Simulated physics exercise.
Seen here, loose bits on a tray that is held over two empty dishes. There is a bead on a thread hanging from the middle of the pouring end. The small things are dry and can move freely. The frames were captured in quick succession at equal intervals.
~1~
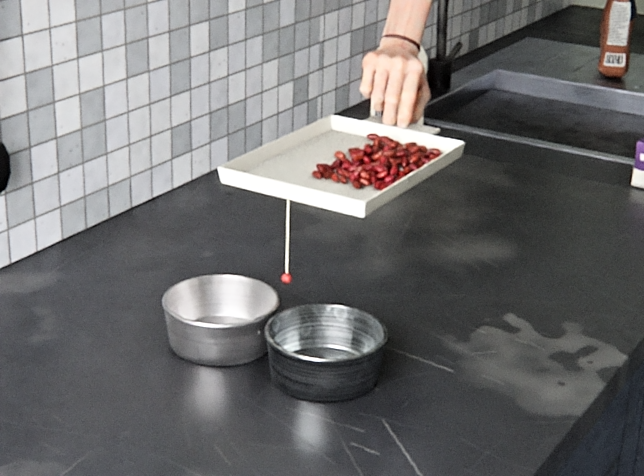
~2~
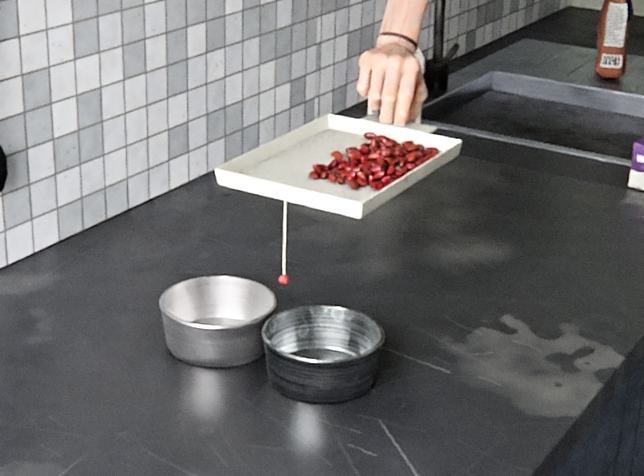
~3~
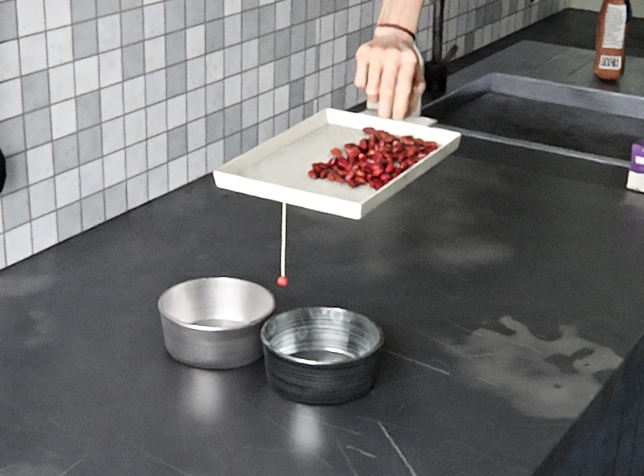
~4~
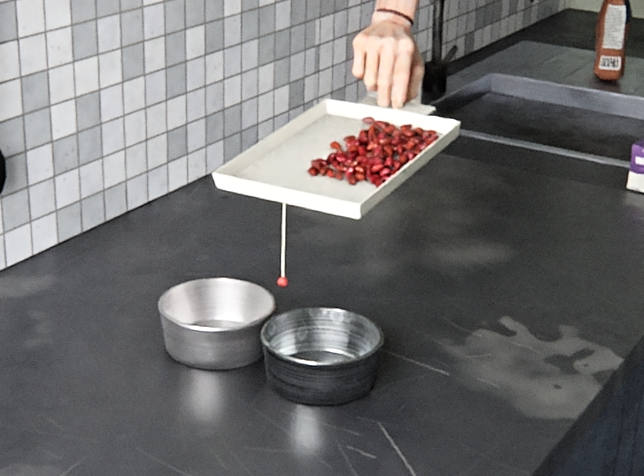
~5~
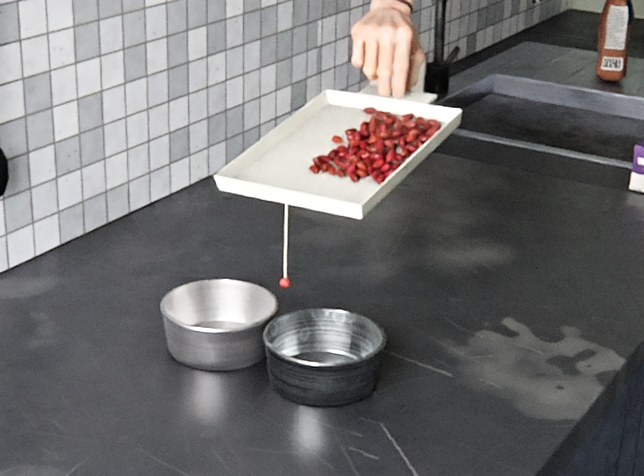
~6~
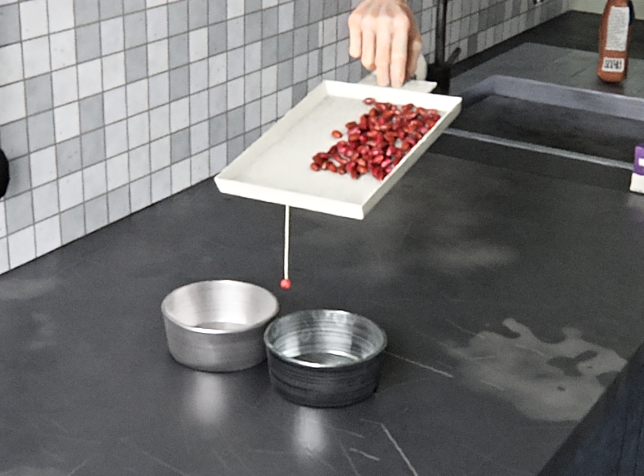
A hand held a pale tray of red beans above two empty round dishes on a dark counter, slowly raising the handle end so the tray tilted a little, while the beans barely moved.
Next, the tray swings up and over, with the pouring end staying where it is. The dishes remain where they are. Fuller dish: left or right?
Pretty sure the heavier pile builds up on the left there.
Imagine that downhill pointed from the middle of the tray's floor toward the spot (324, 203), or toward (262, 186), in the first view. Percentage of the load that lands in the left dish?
The first try would leave around 10 per cent there, the second around 70 per cent.
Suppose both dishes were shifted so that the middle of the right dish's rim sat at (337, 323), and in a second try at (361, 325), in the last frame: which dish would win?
On the first go the left-side one comes out on top, and on the second go the left-side one.
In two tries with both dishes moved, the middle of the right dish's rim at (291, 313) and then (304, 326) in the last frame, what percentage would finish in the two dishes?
Result: 80 % and 90 %.
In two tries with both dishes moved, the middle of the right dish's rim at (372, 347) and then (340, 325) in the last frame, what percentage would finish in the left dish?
Around 70 and around 60 per cent, in that order.
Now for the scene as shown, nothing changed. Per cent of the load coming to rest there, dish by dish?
About 60 % ends in the left dish and about 20 % in the right dish.
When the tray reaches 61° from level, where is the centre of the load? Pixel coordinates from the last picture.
Mark it at roughly (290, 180) in the final frame.
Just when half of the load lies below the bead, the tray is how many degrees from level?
110 degrees.
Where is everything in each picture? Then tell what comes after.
In the first frame, corners of the pouring end at (222, 167) and (364, 201), level; middle of the load at (382, 163), kidney beans; left dish at (188, 337); right dish at (294, 372); bead on its thread at (287, 278).
In the second frame, corners of the pouring end at (219, 168) and (361, 202), level; middle of the load at (379, 163).
In the third frame, corners of the pouring end at (217, 171) and (359, 203), tipped barely, lowest at the left corner; middle of the load at (378, 159).
In the fourth frame, corners of the pouring end at (217, 172) and (358, 203), tipped a little, lowest at the left corner; middle of the load at (378, 152).
In the fifth frame, corners of the pouring end at (218, 175) and (360, 203), tipped a little, lowest at the left corner; middle of the load at (379, 145).
In the sixth frame, corners of the pouring end at (219, 177) and (360, 204), tipped a little, lowest at the left corner; middle of the load at (379, 139); left dish at (187, 343); right dish at (294, 378).
Soon, tray tipped steeply; nearly all on the tray; a small part in the air.
A while on, tray tipped past a quarter turn; most on the tray; a stray few in the right dish; a small part in the left dish; a small part outside both; a small part in the air.
Towards the end, tray tipped past a quarter turn; about a quarter in the right dish; about two thirds in the left dish; about a quarter outside both; a stray few in the air.
Finally, tray tipped past a quarter turn; about a quarter in the right dish; about two thirds in the left dish; about a quarter outside both; a stray few in the air.
